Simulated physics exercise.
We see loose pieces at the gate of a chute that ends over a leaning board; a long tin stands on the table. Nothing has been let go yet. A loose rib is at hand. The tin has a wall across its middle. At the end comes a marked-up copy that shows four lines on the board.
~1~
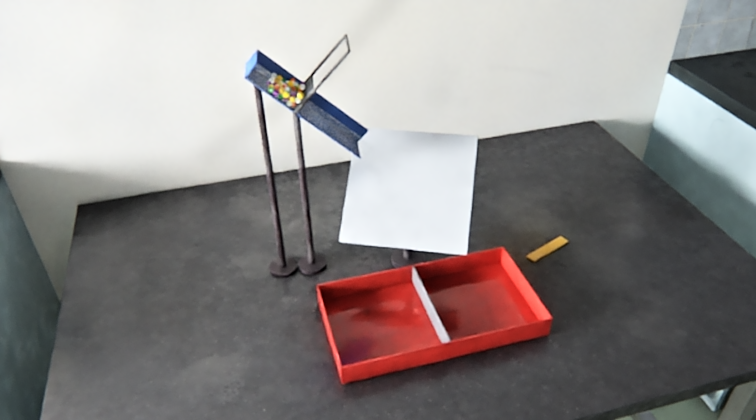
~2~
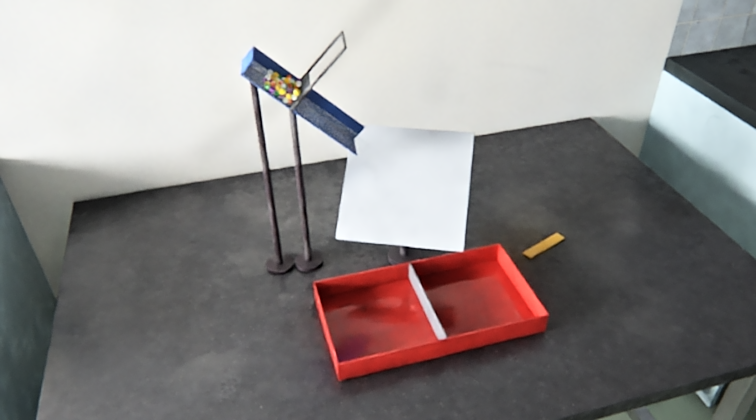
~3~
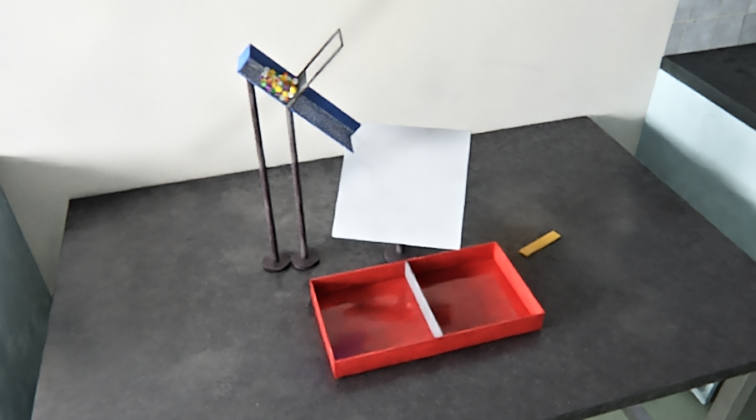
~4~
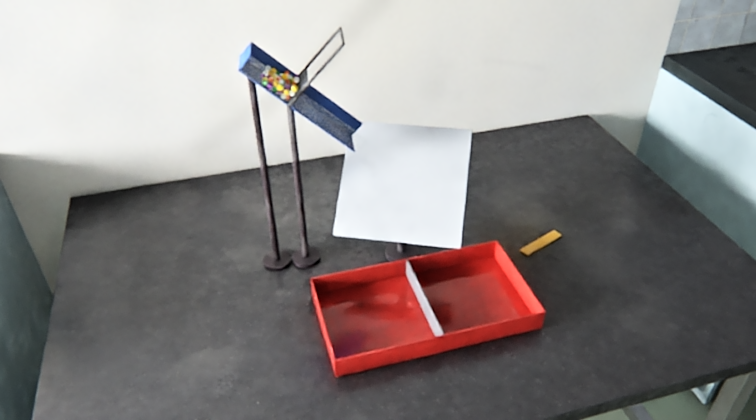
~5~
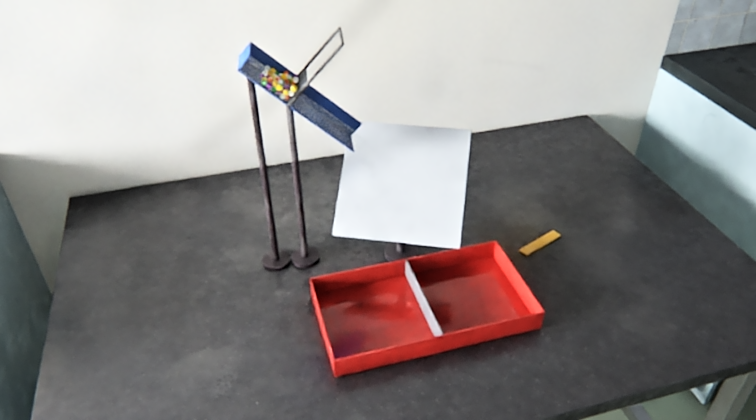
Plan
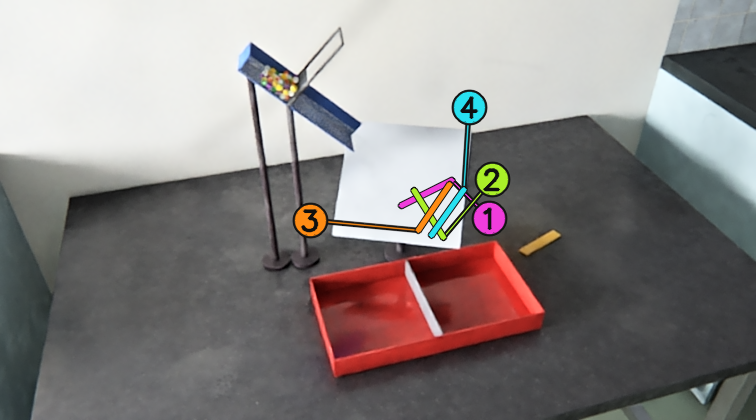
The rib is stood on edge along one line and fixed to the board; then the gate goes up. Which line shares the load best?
The best line is 2.
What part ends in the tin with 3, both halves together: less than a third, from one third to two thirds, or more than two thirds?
More than two thirds.
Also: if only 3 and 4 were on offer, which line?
4.
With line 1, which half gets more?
The left half.
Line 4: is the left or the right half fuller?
More lands on the left.
On the marked copy, line 1 from (451, 180) to (401, 205); line 2 from (414, 190) to (443, 237); line 3 from (449, 184) to (418, 230); line 4 from (463, 189) to (431, 235).
For line 1, of what is caught, all but a few in the left half, a small share in the right.
For line 2, of what is caught, close to half in the left half, close to half in the right.
For line 3, of what is caught, the whole lot in the left half, none at all in the right.
For line 4, of what is caught, the bulk in the left half, close to a quarter in the right.
